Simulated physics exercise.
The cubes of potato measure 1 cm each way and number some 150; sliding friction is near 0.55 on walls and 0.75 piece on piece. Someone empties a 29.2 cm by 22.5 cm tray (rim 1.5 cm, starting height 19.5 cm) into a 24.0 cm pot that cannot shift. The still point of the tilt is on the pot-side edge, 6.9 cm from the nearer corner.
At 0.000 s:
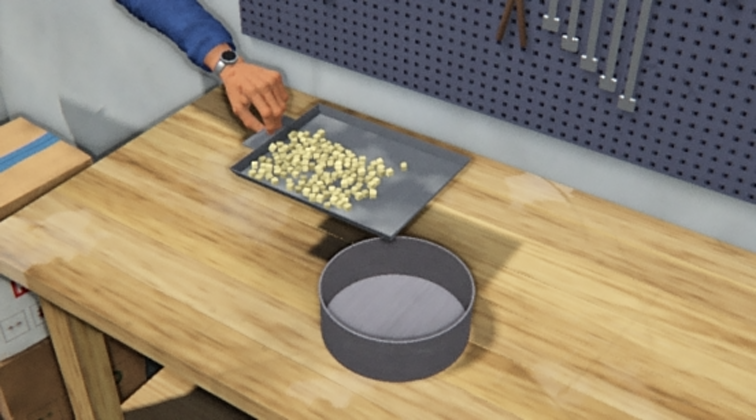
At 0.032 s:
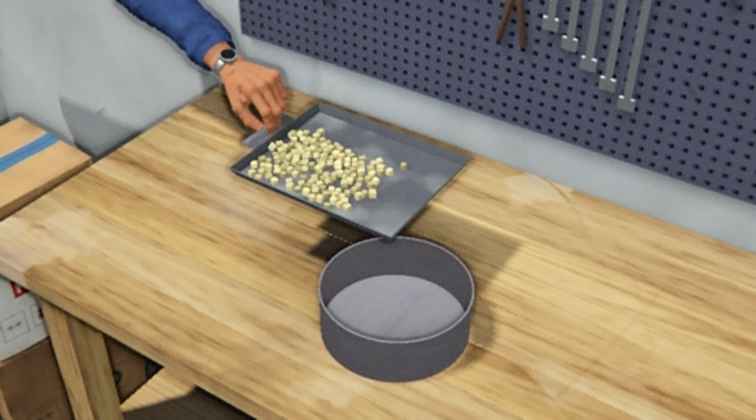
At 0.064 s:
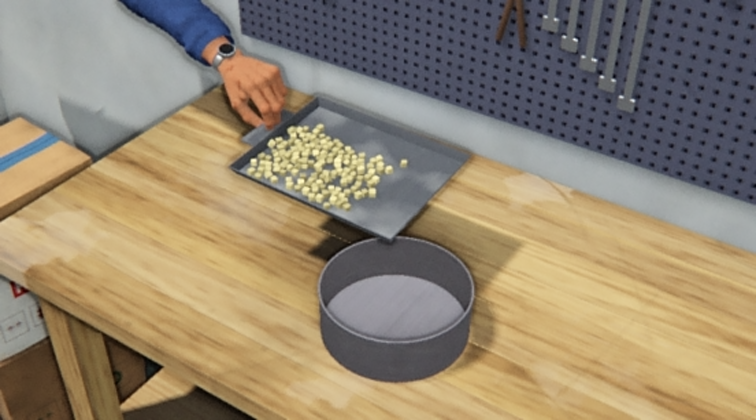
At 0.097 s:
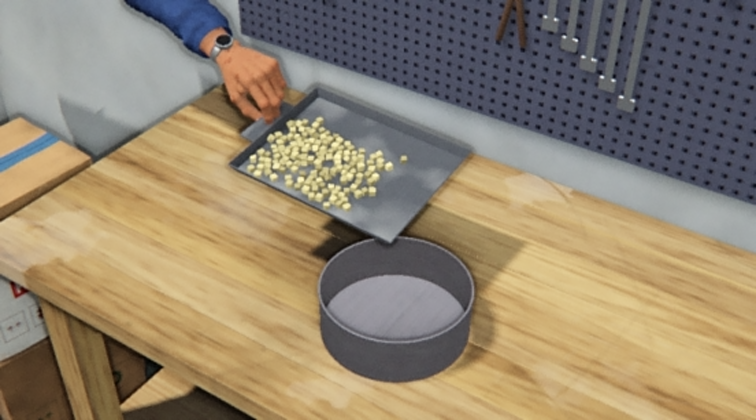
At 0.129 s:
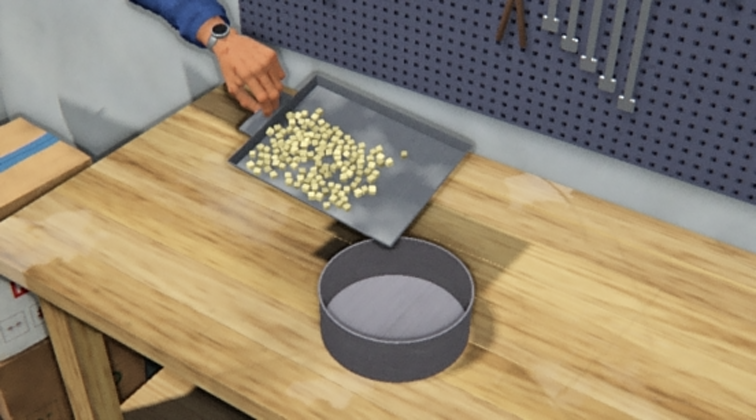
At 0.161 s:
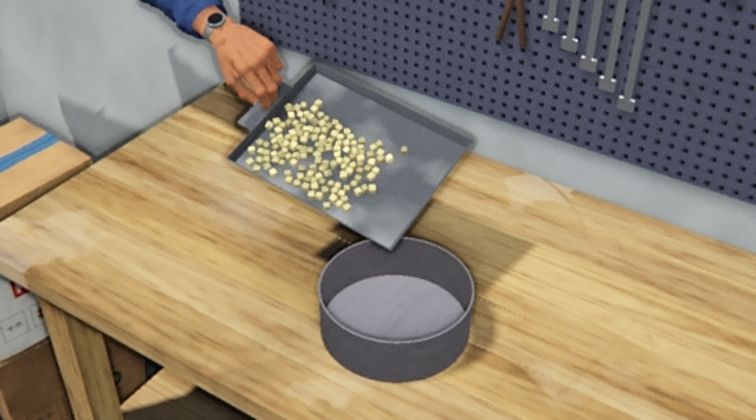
At a wooden workbench beneath a pegboard hung with tools, a hand holds a dark tray of small pale cubes above an empty round grey pot. The tray begins nearly level, then its far side rises steadily, tilting it toward the pot, while the cubes stay clustered on its left part.
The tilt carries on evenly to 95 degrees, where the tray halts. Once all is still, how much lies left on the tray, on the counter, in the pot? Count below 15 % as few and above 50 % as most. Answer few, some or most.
Tray: Few, counter: Some, pot: Most.
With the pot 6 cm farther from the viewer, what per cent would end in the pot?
It would be near 30 per cent.
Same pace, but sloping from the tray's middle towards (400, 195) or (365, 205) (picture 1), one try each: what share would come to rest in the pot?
Some 50 and 80 per cent.
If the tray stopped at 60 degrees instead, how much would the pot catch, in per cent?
It would be near 60 per cent.
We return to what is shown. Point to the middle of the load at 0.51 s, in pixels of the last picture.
At about (319, 215).
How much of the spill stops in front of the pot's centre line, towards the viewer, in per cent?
About 100 per cent.
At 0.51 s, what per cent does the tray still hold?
Roughly 85 per cent.
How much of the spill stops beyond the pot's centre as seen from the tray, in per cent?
Some 30 per cent.
Then, at 0.37 s, tilt 58 degrees; the tray holds 100 %, the pot 0 %.
After 0.51 s, tilt 84 degrees; the tray holds 85 %, the pot 0 %.
After 0.78 s, tilt 95 degrees; the tray holds 0 %, the pot 60 %.
By 1.8 s all is still; tray 0 %, counter 40 %, pot 60 %.
